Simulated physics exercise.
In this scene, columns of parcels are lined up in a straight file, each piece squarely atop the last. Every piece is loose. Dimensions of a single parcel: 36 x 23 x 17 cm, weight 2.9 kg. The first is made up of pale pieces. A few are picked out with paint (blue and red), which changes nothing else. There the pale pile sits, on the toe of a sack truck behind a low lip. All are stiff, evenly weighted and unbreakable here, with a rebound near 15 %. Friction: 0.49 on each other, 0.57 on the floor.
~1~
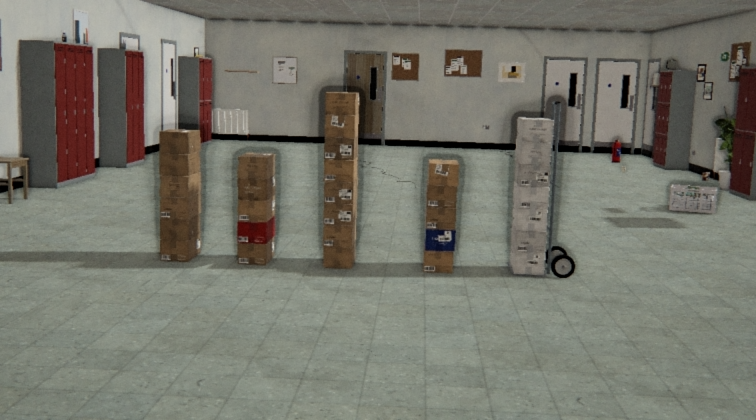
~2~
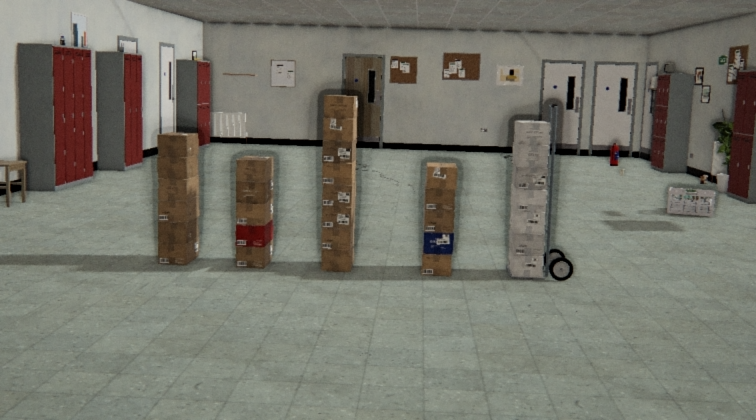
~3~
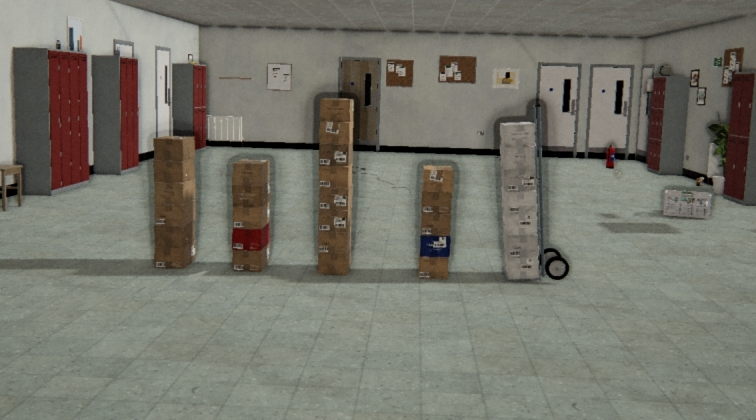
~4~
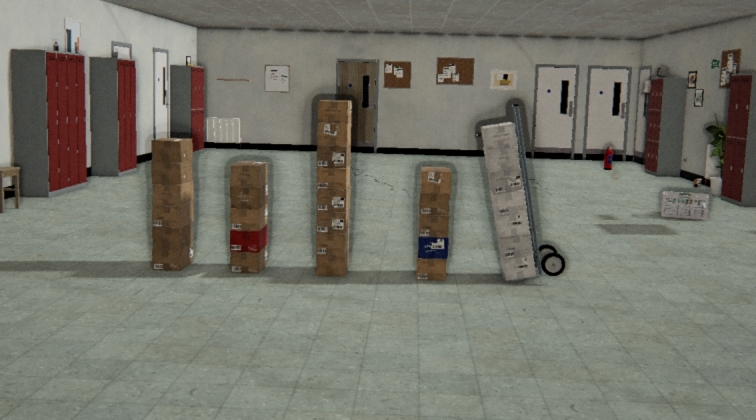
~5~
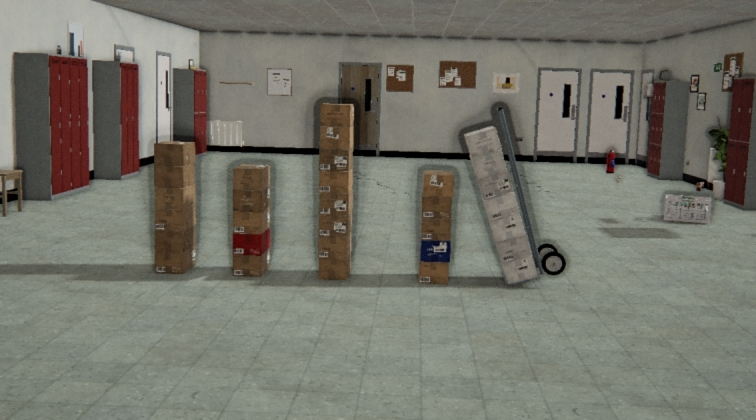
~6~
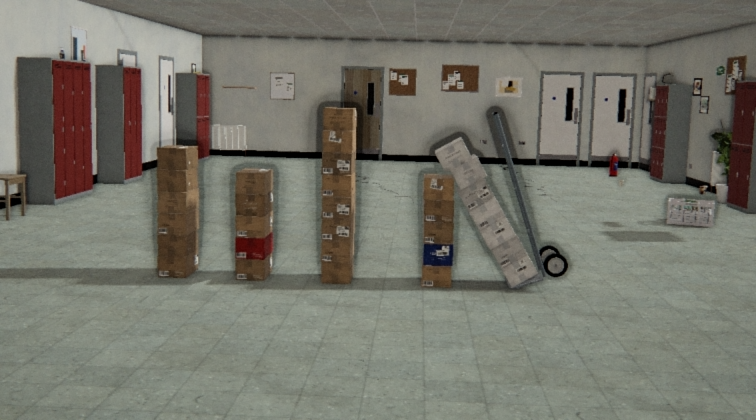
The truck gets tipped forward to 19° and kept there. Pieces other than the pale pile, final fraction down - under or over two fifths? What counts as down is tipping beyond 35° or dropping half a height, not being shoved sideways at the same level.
Over.
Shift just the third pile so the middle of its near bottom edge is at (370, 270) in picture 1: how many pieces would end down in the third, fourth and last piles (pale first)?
The third pile ends with 8 down, the fourth with 4, the last with 6.
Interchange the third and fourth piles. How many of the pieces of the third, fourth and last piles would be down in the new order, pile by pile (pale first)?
Third 4, fourth 7, last 6.
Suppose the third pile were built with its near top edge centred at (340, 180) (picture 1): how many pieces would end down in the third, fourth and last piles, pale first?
You'd get third 3, fourth 0 and last 0.
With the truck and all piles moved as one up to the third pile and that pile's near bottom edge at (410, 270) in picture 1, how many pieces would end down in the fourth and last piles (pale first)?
In that case fourth pile 5 and last pile 6.
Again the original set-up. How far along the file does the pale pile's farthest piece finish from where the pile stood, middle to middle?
Roughly 130 centimetres.
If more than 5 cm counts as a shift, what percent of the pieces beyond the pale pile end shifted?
95 percent.
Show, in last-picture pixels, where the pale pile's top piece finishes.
At about (367, 227).
Then, 0.43 s past the last view, 7 of the pale pile down; none of the 24 other parcels down, 5 disturbed; blue parcel 19° from how it stood.
Then, 1.07 s past the last view, 7 of the pale pile down; 4 of the 24 other parcels down; blue parcel 53° from how it stood, 11 cm lower.
Then, 1.93 s past the last view, 7 of the pale pile down; 12 of the 24 other parcels down; blue parcel 56° from how it stood, 11 cm lower; red parcel 34° from how it stood.
Then, 2.49 s past the last view, 7 of the pale pile down; 23 of the 24 other parcels down; blue parcel 56° from how it stood, 11 cm lower; red parcel 52° from how it stood, 11 cm lower.
In the end, 7 of the pale pile down; 23 of the 24 other parcels down; blue parcel 55° from how it stood, 11 cm lower; red parcel 51° from how it stood, 11 cm lower. That is 96 per cent. From the last view, middles, blue parcel near (399, 264), red parcel near (214, 257).
